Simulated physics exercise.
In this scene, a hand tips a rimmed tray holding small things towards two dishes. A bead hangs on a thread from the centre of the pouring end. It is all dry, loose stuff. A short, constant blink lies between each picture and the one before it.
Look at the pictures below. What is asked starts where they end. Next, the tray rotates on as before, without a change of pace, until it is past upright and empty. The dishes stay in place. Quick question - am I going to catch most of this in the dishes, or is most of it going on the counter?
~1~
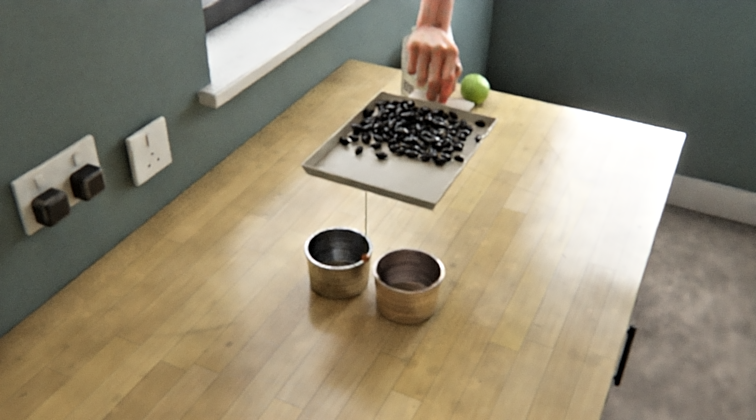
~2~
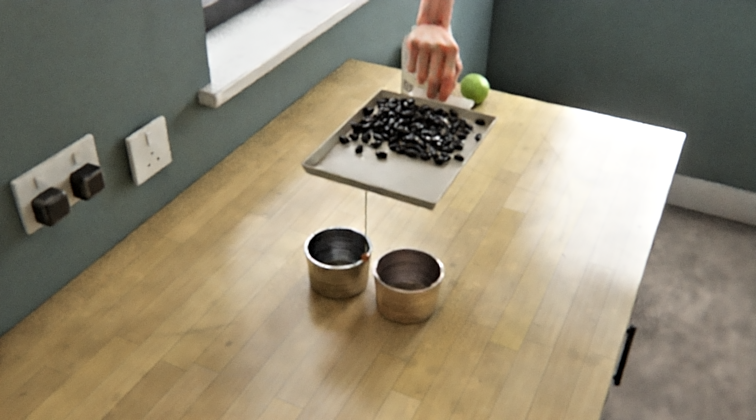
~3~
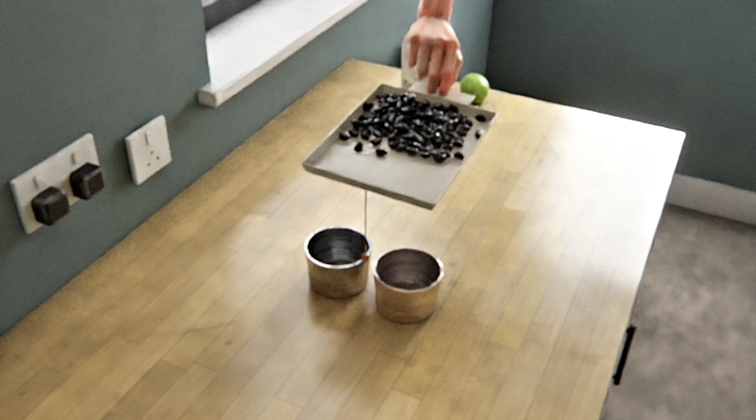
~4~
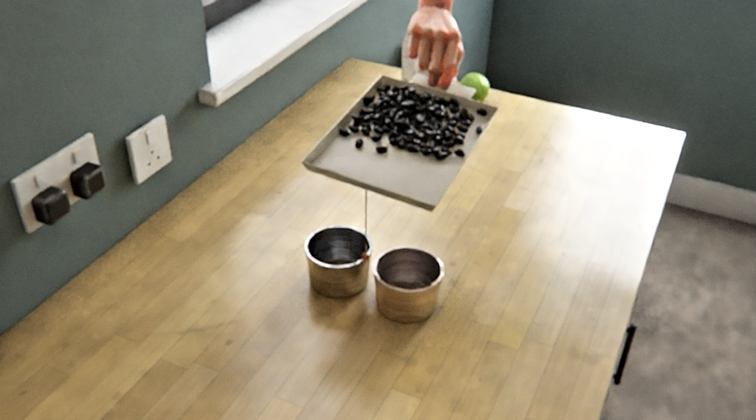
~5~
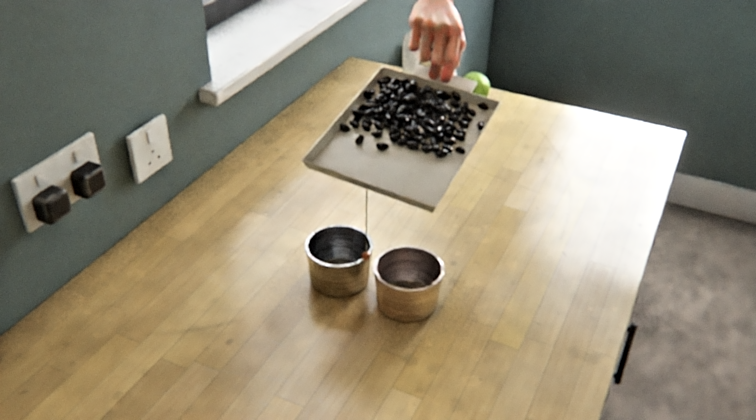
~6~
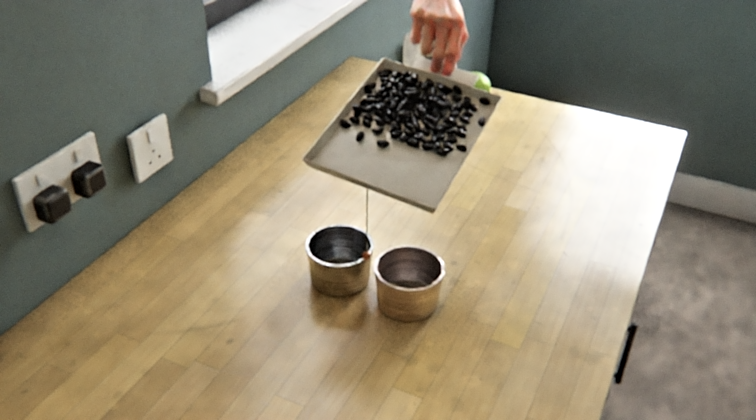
You'll catch only a minority of it; most goes on the counter.
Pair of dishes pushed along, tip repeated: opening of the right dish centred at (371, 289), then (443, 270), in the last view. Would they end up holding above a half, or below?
First place: Short of half; second place: Short of half.
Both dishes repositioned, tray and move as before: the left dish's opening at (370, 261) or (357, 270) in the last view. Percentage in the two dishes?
The first gives 60 %, the second 80 %.
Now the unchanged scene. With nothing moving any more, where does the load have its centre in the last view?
I'd mark it at roughly (407, 337).
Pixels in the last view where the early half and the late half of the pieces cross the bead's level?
The opening part goes through (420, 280); what follows goes through (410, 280).
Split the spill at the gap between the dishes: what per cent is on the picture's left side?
Roughly 30 in a hundred.
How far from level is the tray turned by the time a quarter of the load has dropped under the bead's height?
Roughly 75 degrees at that moment.
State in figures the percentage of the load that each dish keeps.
Count per hundred - left dish ~ 0, right dish ~ 20.
Shortly afterwards, tray tipped steeply; the bulk on the tray; a little outside both; a little in the air.
Next, tray tipped right over; near a quarter on the tray; a little in the right dish; near half outside both; near a quarter in the air.
Some moments later, tray tipped past a quarter turn; near a quarter in the right dish; the bulk outside both.
In the end, tray tipped past a quarter turn; near a quarter in the right dish; none at all in the left dish; the bulk outside both.
